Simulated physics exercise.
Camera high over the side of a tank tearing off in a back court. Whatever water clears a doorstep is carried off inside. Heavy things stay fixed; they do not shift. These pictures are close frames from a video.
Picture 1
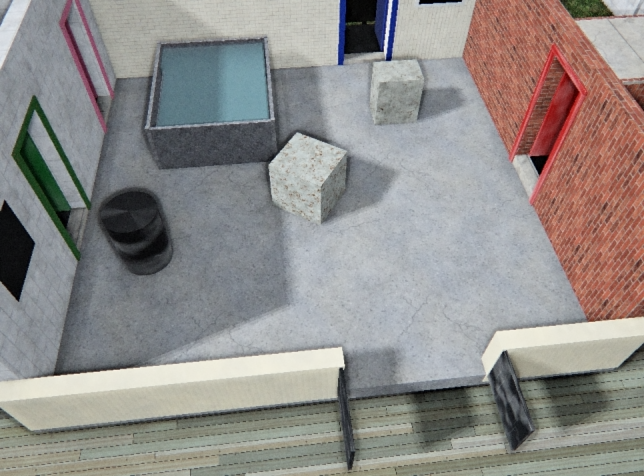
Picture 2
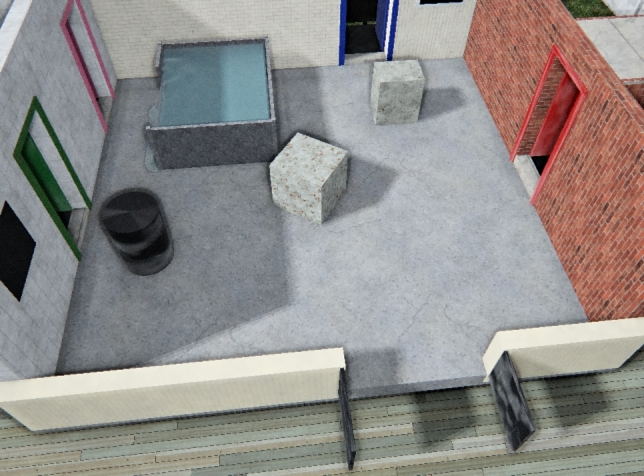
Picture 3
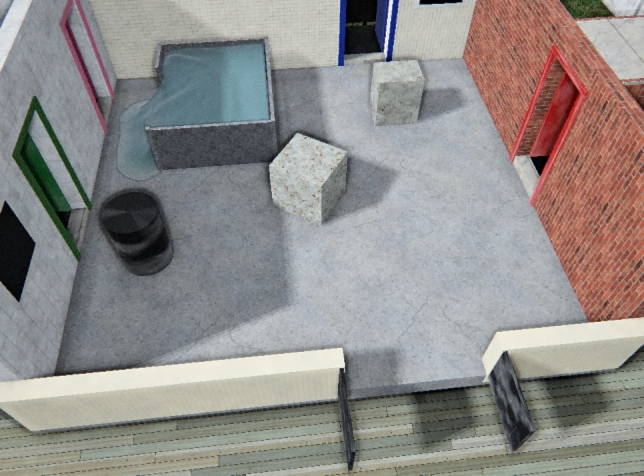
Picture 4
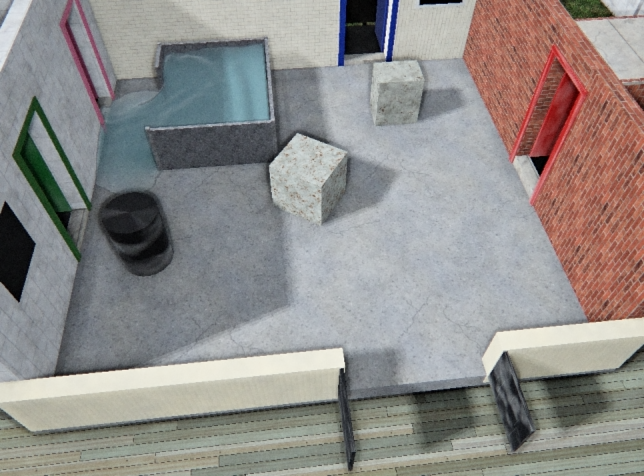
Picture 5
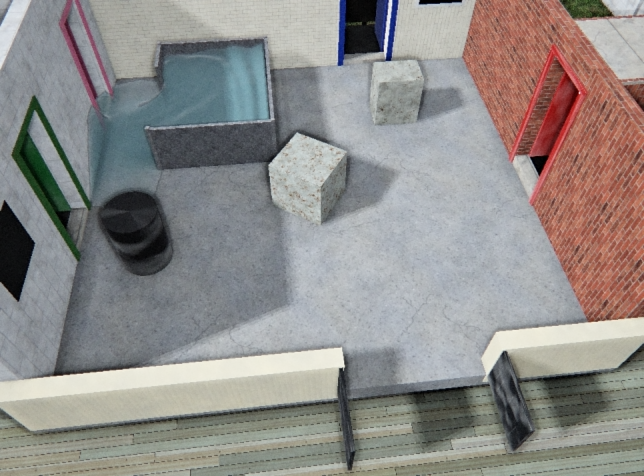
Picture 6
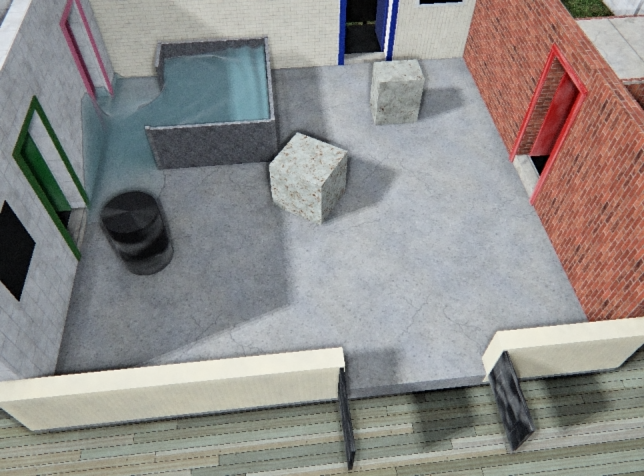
Water in a raised stone tank pours out through its open left side, spreads over the grey courtyard floor to the left wall, and then extends toward the viewer beside the green-framed doorway, while the dark cylinder and pale blocks stay still.
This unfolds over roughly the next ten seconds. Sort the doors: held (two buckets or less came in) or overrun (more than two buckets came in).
Sorted: Green door overrun, blue door held, red door held, pink door overrun.
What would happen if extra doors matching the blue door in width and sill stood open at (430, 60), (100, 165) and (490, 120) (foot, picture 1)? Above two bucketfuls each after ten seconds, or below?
Taking them as listed, the first doesn't reach the limit, the second gets past the limit and the third doesn't reach the limit.
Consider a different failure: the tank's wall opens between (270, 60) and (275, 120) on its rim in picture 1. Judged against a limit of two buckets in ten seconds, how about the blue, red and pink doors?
Blue door exceeds the limit, red door exceeds the limit, pink door falls short.
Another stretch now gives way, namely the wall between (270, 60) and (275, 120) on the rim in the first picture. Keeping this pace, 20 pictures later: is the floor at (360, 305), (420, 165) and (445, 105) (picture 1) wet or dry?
Point by point: Untouched, swamped and swamped.
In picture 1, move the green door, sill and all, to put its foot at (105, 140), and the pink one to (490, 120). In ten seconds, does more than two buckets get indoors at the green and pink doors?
Looking at it, green door tops the limit, and pink door fails to reach the limit.
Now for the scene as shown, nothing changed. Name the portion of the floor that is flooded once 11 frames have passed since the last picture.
That works out at 25 %.
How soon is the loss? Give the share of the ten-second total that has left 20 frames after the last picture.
Estimate: 70 %.
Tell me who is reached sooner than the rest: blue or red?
My answer is the blue door.
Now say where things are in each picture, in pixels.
Still water in the open tank at (213, 83), in the first picture.
Water pours out at (163, 124) and has run to a hidden place, in the second picture.
The front is at (137, 105), out from the gap at (163, 125), in the third picture.
The front is at (116, 101), out from the gap at (164, 127), in the fourth picture.
The front is at (116, 86), out from the gap at (163, 126), in the fifth picture.
The front is at (88, 220), out from the gap at (164, 126), in the sixth picture.
A moment on, water covers 15 % of the floor; the green door wet at the sill, nothing in, the blue door not reached, the red door not reached, the pink door far over two buckets in.
Next, water covers 25 % of the floor; the green door under two buckets in, the blue door not reached, the red door not reached, the pink door far over two buckets in.
Then, water covers 45 % of the floor; the green door over two buckets in, the blue door wet at the sill, nothing in, the red door not reached, the pink door far over two buckets in.
Later, water covers 80 % of the floor; the green door over two buckets in, the blue door wet at the sill, nothing in, the red door wet at the sill, nothing in, the pink door far over two buckets in.
In the end, water covers 95 % of the floor; the green door over two buckets in, the blue door wet at the sill, nothing in, the red door wet at the sill, nothing in, the pink door far over two buckets in.
